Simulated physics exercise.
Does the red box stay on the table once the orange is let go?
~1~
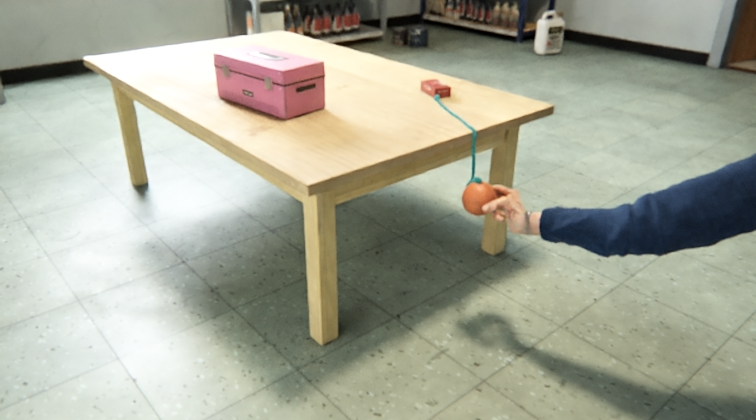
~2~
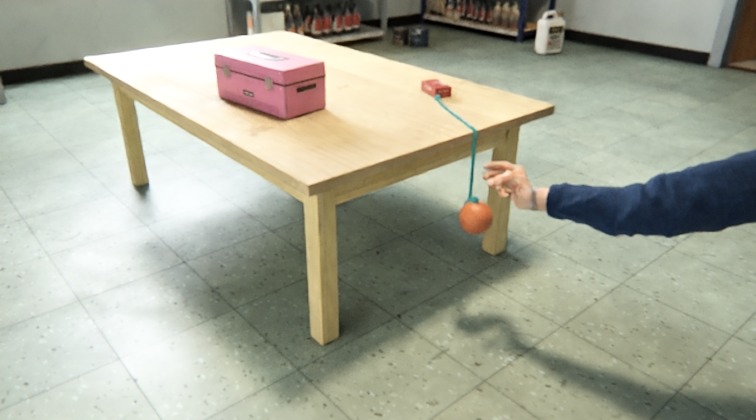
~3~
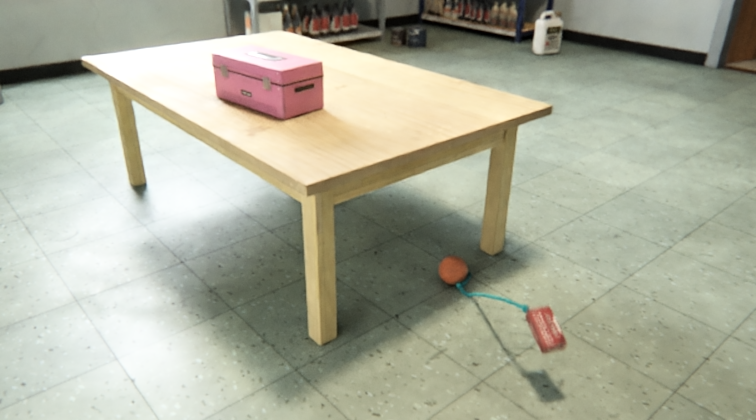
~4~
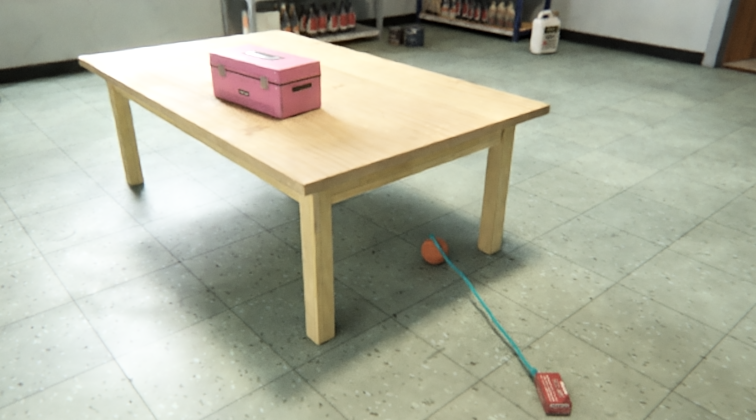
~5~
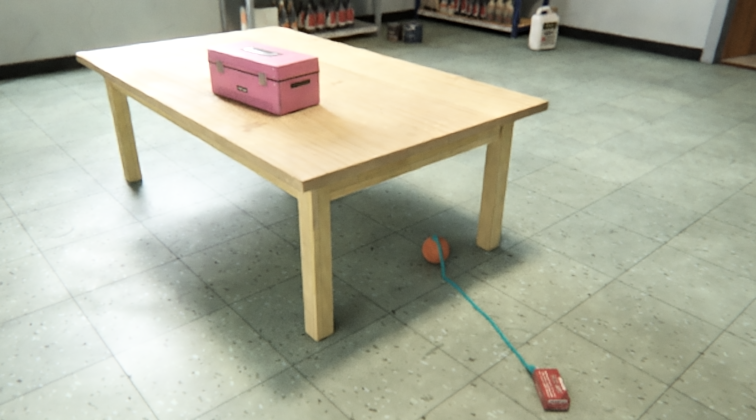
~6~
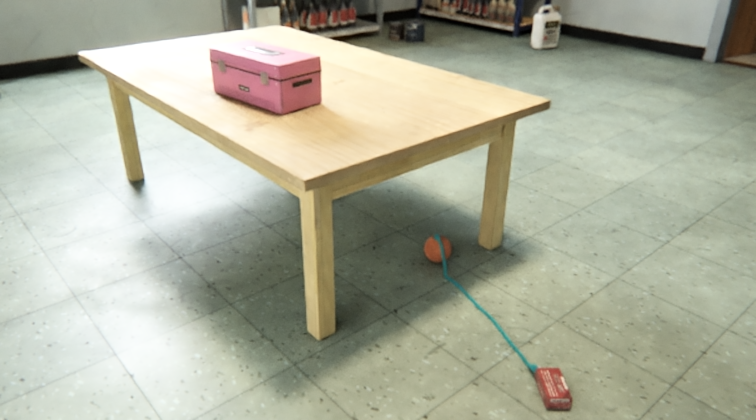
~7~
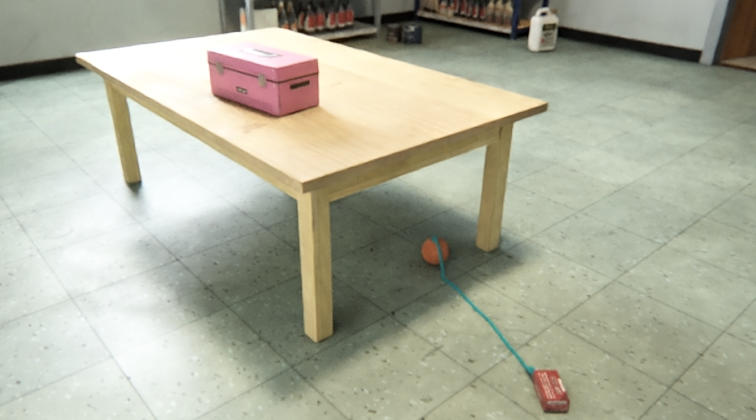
No, the red box is dragged off the table by the cord as the orange drops, and both end up on the floor.
